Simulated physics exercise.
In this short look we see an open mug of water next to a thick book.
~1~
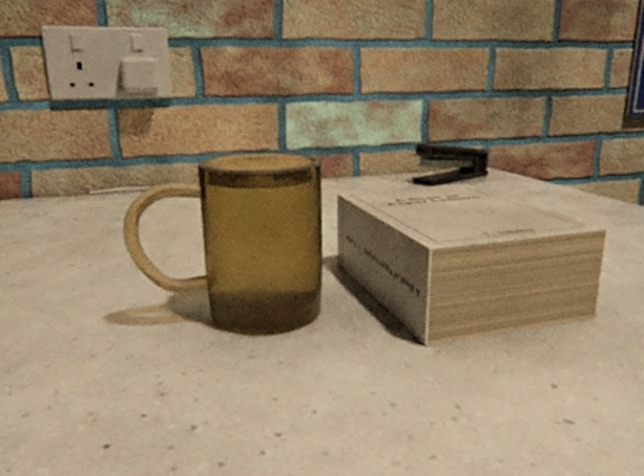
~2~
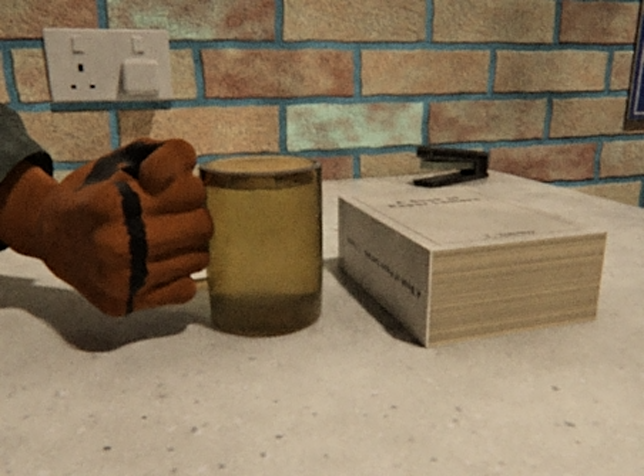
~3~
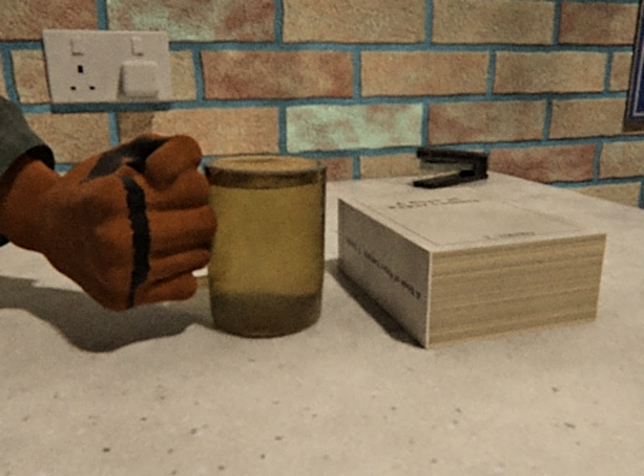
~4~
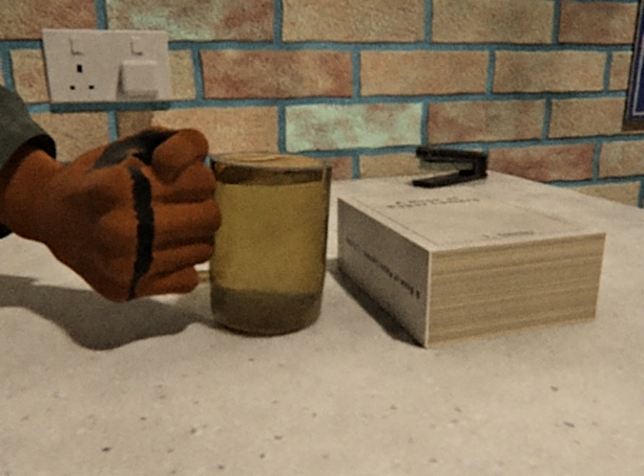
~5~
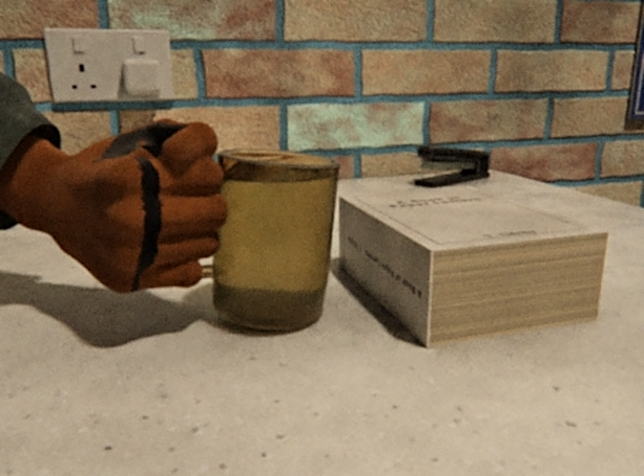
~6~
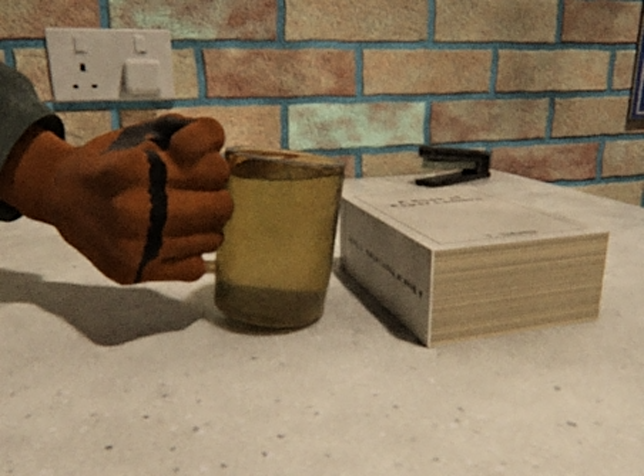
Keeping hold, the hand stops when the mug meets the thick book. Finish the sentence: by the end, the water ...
By the end, the water has partly escaped over the rim.
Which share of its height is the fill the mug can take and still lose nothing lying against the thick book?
About 80 %.
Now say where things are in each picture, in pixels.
In the first picture, it stands upright; mug (262, 234) nearly full.
In the second picture, a hand takes hold; mug nearly full, surface at (261, 180); thick book (452, 250).
In the third picture, tipping on its foot; mug (266, 235) nearly full.
In the fourth picture, the top moves towards the thick book; mug nearly full, surface at (271, 177); thick book (451, 251).
In the fifth picture, on the way over; mug (274, 230) nearly full.
In the sixth picture, it is leaning; mug nearly full, surface at (284, 172); thick book (453, 250).
Shortly, the mug leans by about 20°; none is lost.
Then, the mug leans by about 30°; it has lost some; nearly all of the water is inside.
At the finish, the mug leans by about 35°, against the thick book; it has lost some; nearly all of the water is inside.
